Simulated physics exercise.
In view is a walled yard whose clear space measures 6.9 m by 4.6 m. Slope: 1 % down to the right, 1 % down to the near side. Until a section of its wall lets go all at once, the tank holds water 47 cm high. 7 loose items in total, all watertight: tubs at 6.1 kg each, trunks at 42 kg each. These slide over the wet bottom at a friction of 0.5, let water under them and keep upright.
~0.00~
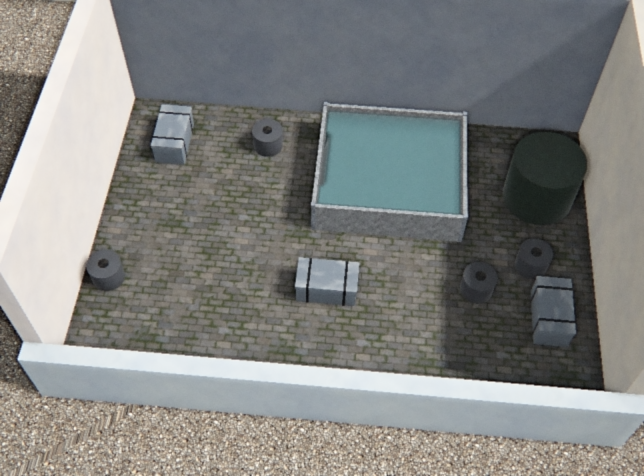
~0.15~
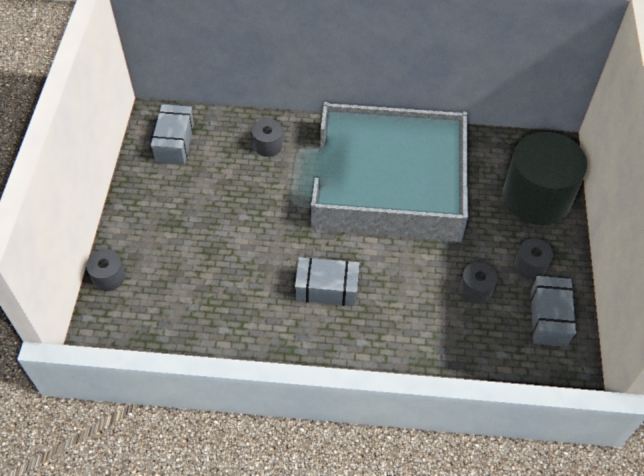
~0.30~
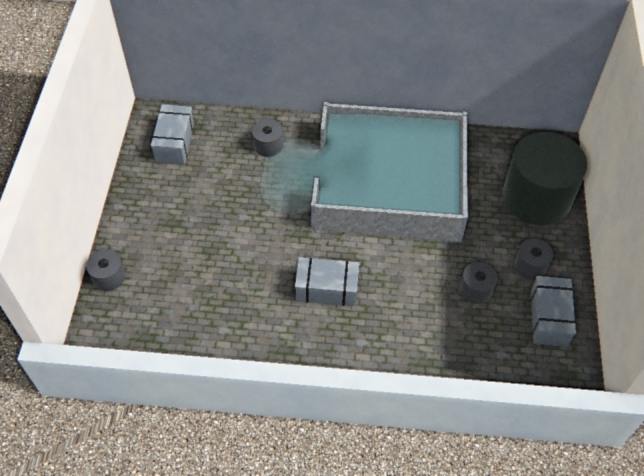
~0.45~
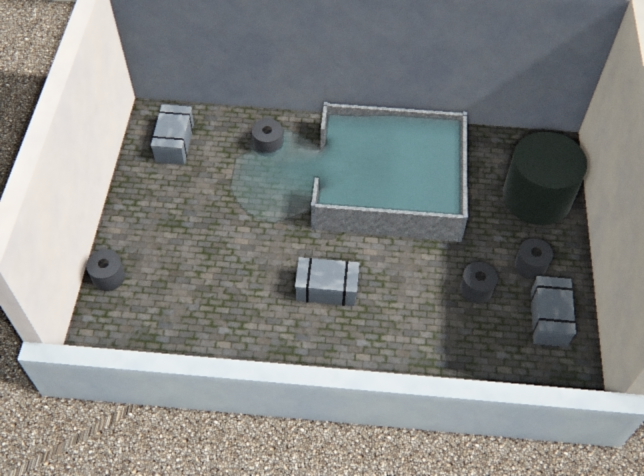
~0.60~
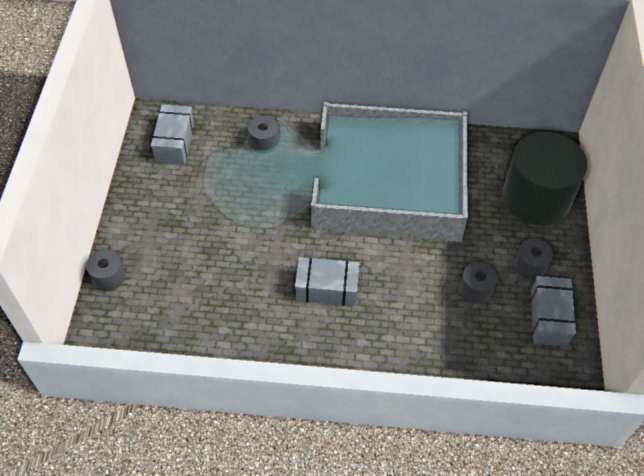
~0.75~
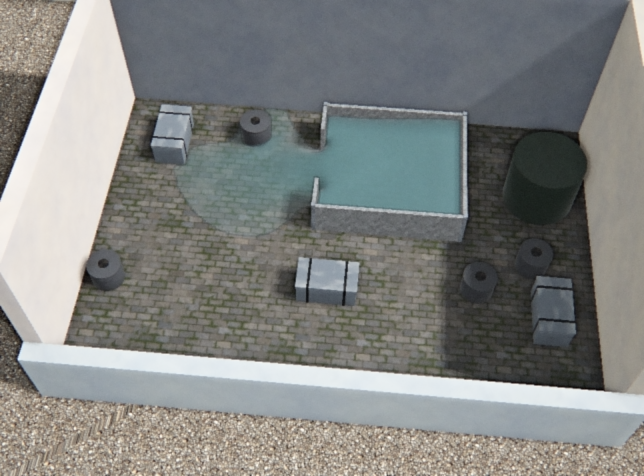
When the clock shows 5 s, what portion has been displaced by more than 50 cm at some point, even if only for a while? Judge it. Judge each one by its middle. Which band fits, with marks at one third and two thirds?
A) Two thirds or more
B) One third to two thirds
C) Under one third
One third to two thirds.
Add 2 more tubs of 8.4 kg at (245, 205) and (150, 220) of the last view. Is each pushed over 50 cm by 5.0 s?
Outcome: Breaks the threshold first, breaks the threshold second.
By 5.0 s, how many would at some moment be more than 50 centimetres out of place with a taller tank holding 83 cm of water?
The count would be 3.
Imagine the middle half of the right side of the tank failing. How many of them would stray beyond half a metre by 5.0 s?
That would give 2.
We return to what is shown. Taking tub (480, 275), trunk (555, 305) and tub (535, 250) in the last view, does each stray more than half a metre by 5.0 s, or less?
Within the mark, within the mark, within the mark.
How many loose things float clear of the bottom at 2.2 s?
1.
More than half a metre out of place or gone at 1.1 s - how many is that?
By then the count is 1.
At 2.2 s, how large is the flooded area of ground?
Wet area: Approx. 14 m2.
After 1.1 s 1 of 7 are over 50 cm from their spots; 0 afloat.
After 2.2 s 2 of 7 are over 50 cm from their spots; 1 afloat.
After 3.5 s 2 of 7 are over 50 cm from their spots; 3 afloat.
After 5.0 s 3 of 7 are over 50 cm from their spots, and 3 have been at some point; 2 afloat.
